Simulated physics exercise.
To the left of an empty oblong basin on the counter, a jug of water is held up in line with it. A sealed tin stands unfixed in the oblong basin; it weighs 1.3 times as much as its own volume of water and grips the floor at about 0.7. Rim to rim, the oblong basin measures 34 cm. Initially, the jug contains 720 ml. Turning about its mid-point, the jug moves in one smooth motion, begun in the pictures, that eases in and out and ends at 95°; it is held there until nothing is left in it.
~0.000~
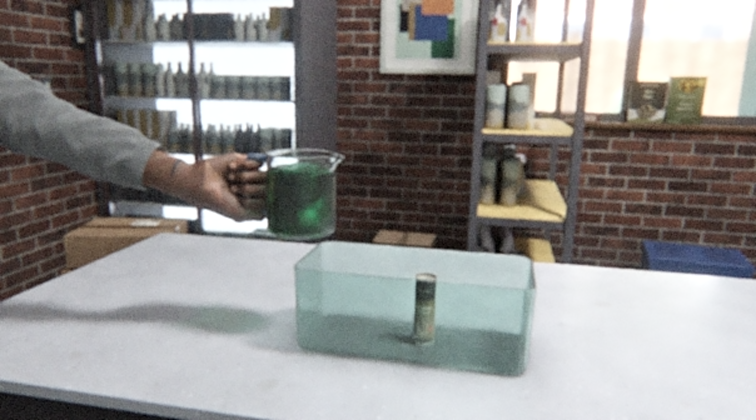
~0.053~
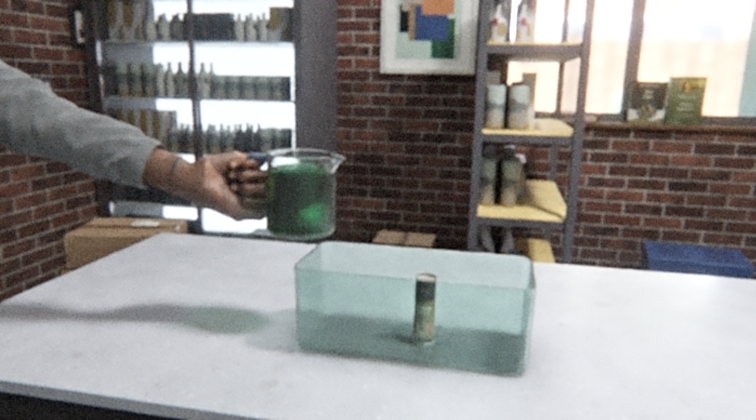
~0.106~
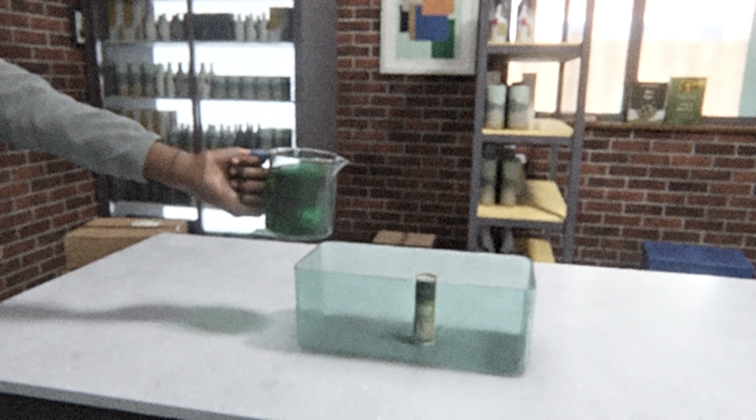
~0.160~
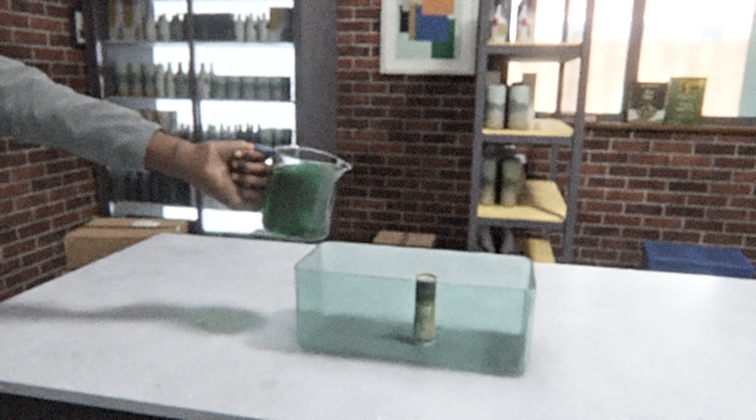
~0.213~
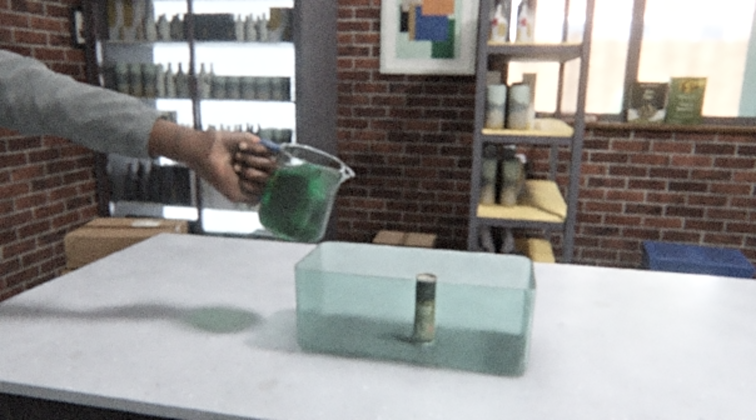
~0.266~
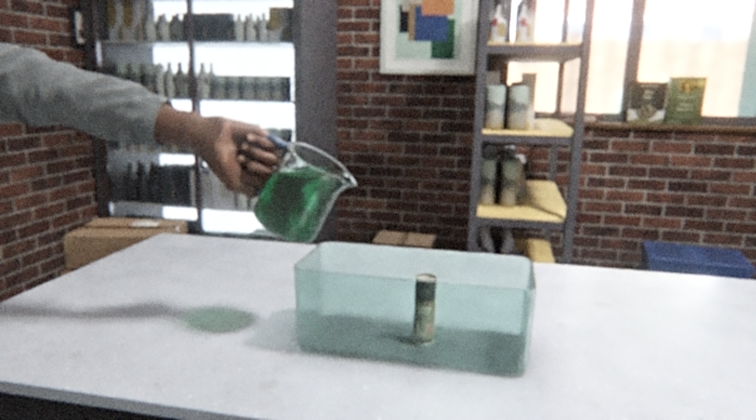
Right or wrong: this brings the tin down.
Wrong, the tin stays up.
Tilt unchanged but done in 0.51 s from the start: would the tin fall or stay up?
Then the tin does not tip.
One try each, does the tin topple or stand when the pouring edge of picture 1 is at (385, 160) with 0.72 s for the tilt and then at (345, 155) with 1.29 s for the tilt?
The tin overturns the first time and stays vertical the second time.
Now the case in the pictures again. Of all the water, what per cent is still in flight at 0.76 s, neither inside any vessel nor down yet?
Near 12 per cent, I'd say.
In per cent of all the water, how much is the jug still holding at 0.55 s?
72 %.
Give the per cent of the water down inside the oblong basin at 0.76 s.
Some 58 per cent.
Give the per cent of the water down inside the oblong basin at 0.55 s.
Fraction in basin: Approx. 14%.
Then, 0.55 s in, the tilt is 83° and 71 per cent is still to pour; the tin stands where it began.
Then, 0.76 s in, the tilt is 95° and 30 per cent is still to pour; the tin stands where it began.
Then, 0.98 s in, the tilt is 95° and 11 per cent is still to pour; the tin stands where it began.
Then, 1.22 s in, the tilt is 95° and 4 per cent is still to pour; the tin stands where it began.
Finally, the tin stands where it began.
